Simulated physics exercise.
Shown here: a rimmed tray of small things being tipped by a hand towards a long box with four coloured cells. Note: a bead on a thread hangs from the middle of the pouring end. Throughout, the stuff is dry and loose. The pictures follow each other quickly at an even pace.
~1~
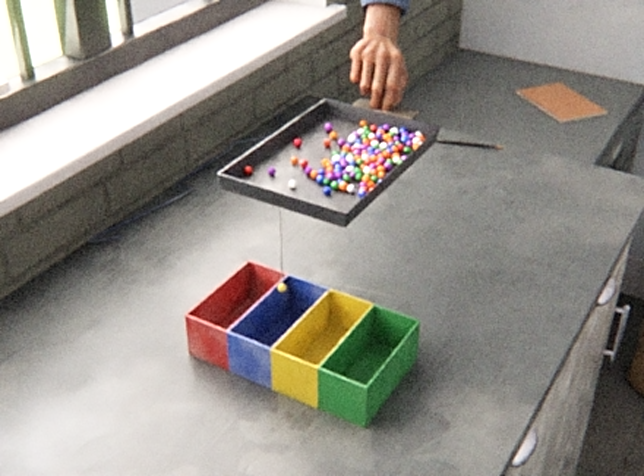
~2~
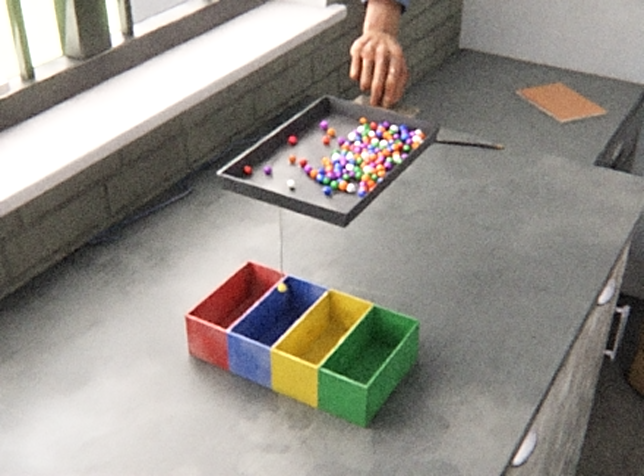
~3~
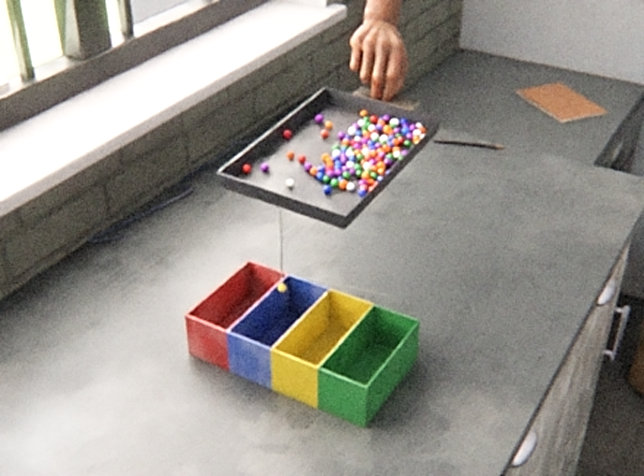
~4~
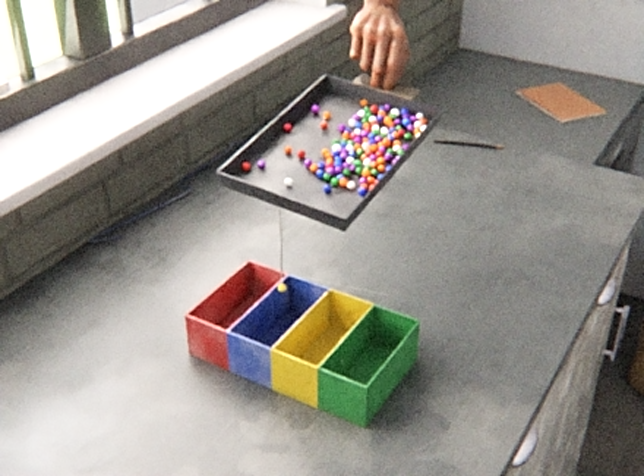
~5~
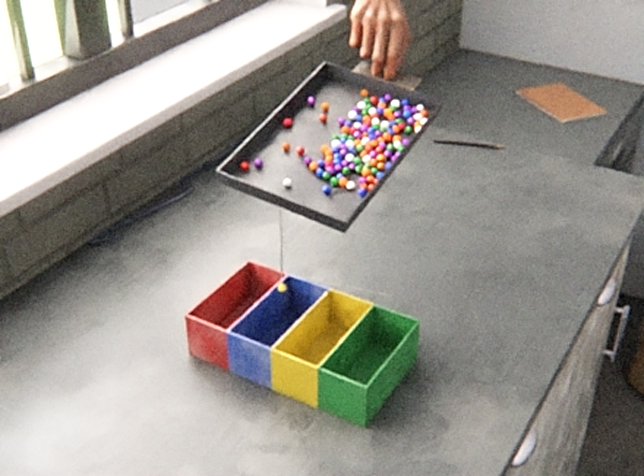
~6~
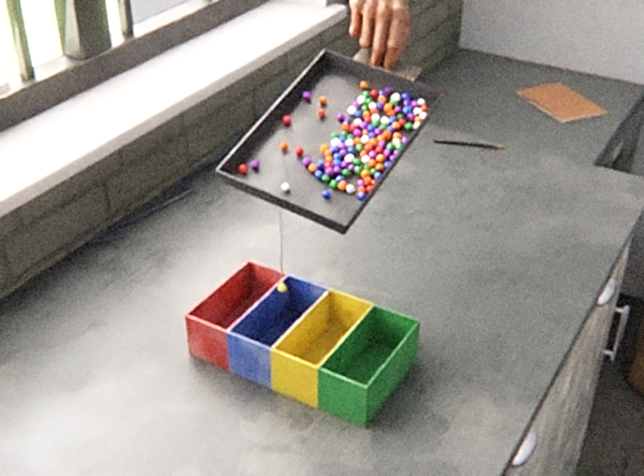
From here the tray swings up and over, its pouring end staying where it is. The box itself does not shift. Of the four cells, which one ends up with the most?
The yellow cell ends up with the most.
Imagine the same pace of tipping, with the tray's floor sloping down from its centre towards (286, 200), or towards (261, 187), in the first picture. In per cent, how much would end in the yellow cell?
The first comes to 20 %, while the second comes to 0 %.
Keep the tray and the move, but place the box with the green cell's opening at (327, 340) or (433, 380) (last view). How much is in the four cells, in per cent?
First case 100 in a hundred, second case 100 in a hundred.
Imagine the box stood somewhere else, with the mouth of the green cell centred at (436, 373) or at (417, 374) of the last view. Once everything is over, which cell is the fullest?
In order: The blue one, blue.
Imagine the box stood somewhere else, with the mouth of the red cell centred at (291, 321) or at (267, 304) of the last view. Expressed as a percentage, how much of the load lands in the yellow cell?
In order: 0 percent and 50 percent.
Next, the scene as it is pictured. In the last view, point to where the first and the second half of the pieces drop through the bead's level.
Roughly at (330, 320) first, and then at (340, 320).
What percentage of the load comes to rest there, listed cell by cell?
In per cent: The red cell gets 0, the blue cell 0, the yellow cell 80 and the green cell 20.
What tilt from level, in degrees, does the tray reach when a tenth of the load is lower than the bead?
About 70 degrees.
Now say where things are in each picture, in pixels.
In the first frame, corners of the pouring end near (222, 173) and (345, 210), level; middle of the load near (365, 158), round plastic beads; bead on its thread near (282, 288); red cell near (207, 339); blue cell near (250, 356); yellow cell near (295, 374); green cell near (342, 394).
In the second frame, corners of the pouring end near (222, 173) and (345, 211), level; middle of the load near (365, 157).
In the third frame, corners of the pouring end near (222, 172) and (345, 213), tipped barely, lowest at the right corner; middle of the load near (366, 152), a little on the move.
In the fourth frame, corners of the pouring end near (221, 171) and (345, 216), tipped a little, lowest at the right corner; middle of the load near (366, 147), a little on the move.
In the fifth frame, corners of the pouring end near (221, 170) and (345, 219), tipped a little, lowest at the right corner; middle of the load near (366, 142), a little on the move.
In the sixth frame, corners of the pouring end near (220, 169) and (344, 222), tipped clearly, lowest at the right corner; middle of the load near (365, 140), the whole lot on the move; red cell near (207, 339); blue cell near (250, 356); yellow cell near (295, 374); green cell near (342, 394).
Shortly afterwards, tray tipped steeply; all but a few on the tray; only a few in the green cell; only a few in the yellow cell; a little falling or outside the box.
Next, tray tipped right over; near a quarter on the tray; near half in the yellow cell; a little in the green cell; only a few in the blue cell; near a quarter falling or outside the box.
Some moments later, tray tipped past a quarter turn; the bulk in the yellow cell; a little in the green cell; only a few in the blue cell; only a few in the red cell; a little falling or outside the box.
In the end, tray tipped past a quarter turn; the bulk in the yellow cell; a little in the green cell; only a few in the blue cell; only a few in the red cell; a little outside the box.
